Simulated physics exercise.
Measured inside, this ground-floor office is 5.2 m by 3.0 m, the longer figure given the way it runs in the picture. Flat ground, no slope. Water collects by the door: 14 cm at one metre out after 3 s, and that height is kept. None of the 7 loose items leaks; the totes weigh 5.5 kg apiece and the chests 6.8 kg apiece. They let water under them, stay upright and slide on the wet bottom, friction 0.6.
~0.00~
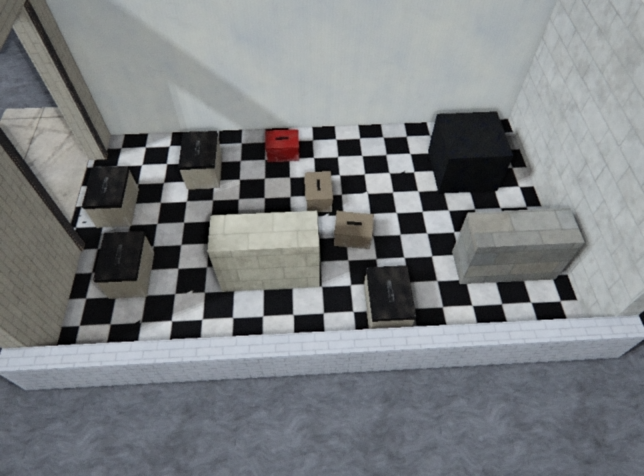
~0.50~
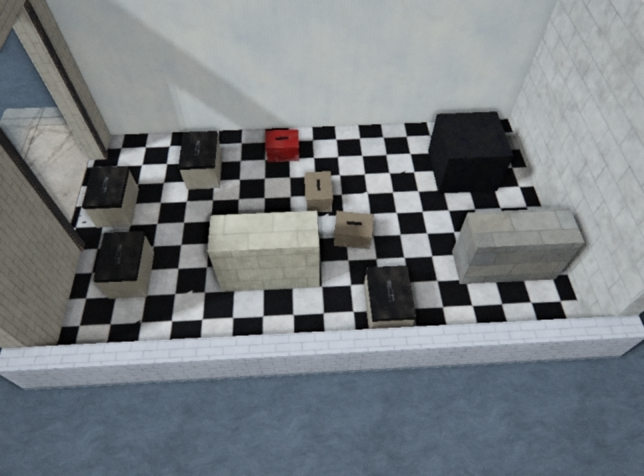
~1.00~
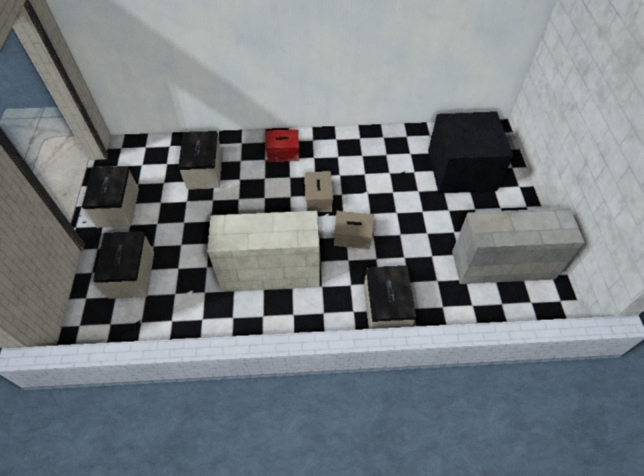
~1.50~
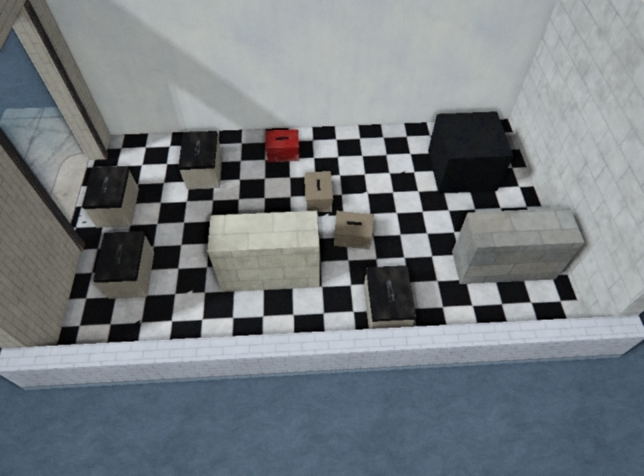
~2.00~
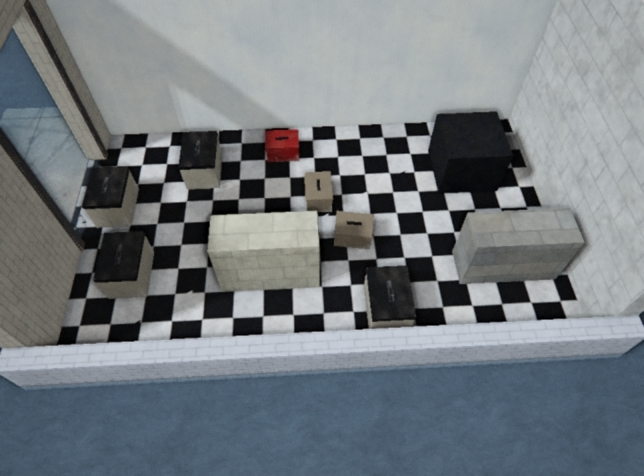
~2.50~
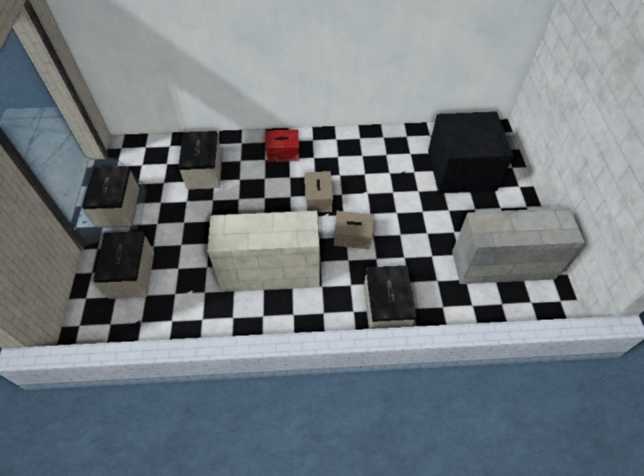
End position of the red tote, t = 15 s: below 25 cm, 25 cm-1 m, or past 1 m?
Past 1 m.
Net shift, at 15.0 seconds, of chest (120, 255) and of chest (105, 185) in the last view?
Net displacement, in order: 30 cm; 300 cm.
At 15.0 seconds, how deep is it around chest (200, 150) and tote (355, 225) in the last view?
10 and 8 cm.
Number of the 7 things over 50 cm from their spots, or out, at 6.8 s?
4.
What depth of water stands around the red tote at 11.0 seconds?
Near 9 cm deep.
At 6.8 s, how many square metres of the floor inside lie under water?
My estimate is roughly 11.0 m2.
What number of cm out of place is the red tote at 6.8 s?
By then it has shifted roughly 120 cm.
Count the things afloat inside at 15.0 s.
7 of them.
After 3.5 s the red tote is near (282, 139), 0.0 m from its start, aground; 0 afloat.
After 6.8 s the red tote is near (373, 135), 1.1 m from its start, afloat; 3 afloat.
After 11.0 s the red tote is near (522, 175), 2.8 m from its start, afloat; 6 afloat.
After 15.0 s the red tote is near (449, 211), 2.1 m from its start, afloat; 7 afloat.
